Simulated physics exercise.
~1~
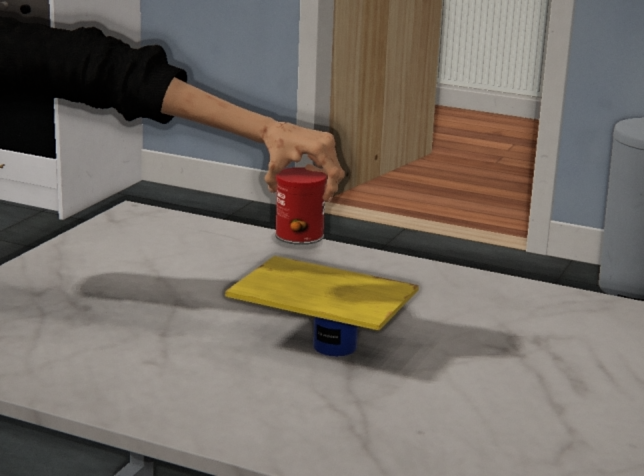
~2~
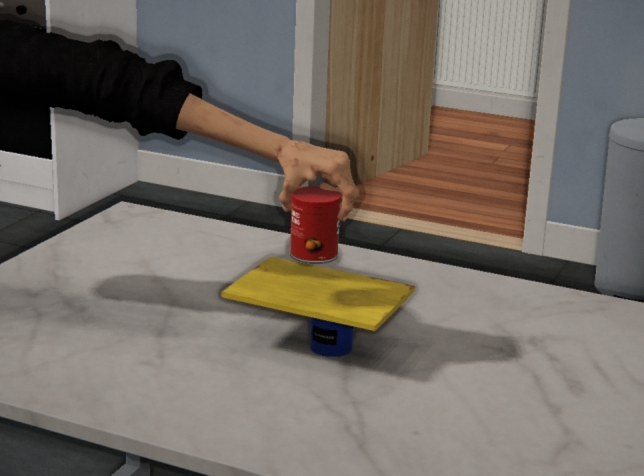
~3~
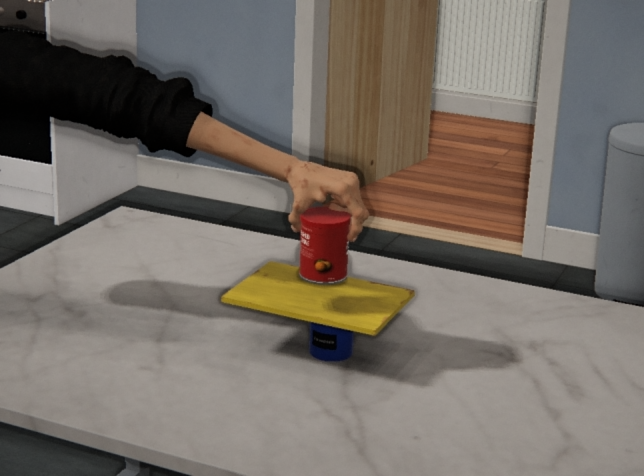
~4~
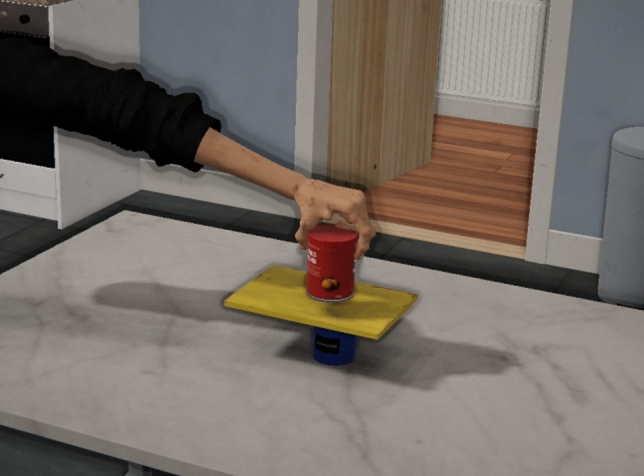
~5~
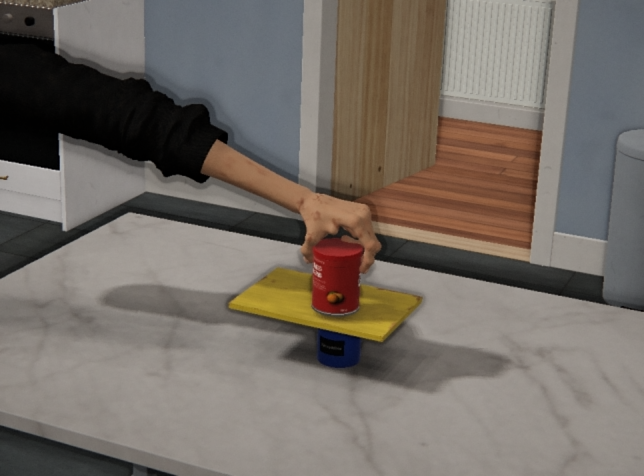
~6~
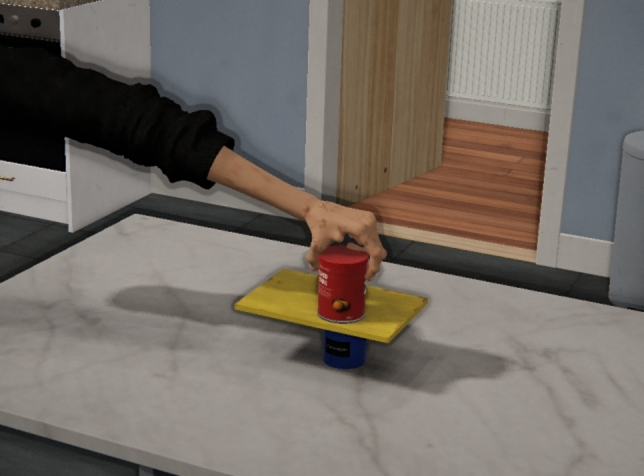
At first, a hand in a dark sleeve holds a red tin above a yellow board that rests on a small blue container on a marble table. The hand lowers the tin, shifting slightly right, until it sits on the board, with the fingers still gripping it.
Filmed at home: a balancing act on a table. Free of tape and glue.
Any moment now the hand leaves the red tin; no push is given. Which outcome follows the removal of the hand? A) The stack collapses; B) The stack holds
Answer: B.
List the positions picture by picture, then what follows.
Still above its spot; red tin (301, 206); yellow board (323, 291), in the first picture.
Still above its spot; red tin (315, 225); yellow board (320, 291), in the second picture.
Still above its spot; red tin (324, 245); yellow board (319, 296), in the third picture.
Still above its spot; red tin (332, 263); yellow board (322, 300), in the fourth picture.
Still above its spot; red tin (337, 277); yellow board (327, 302), in the fifth picture.
Set down, still held; red tin (342, 284); yellow board (333, 303), in the sixth picture.
Then, 0.50 s on from there, no change.
Then, 1.30 s on from there, red tin resting near (342, 285).
In the end, all 3 unmoved. At the end, from the last picture's camera, red tin near (342, 285). The stack holds.
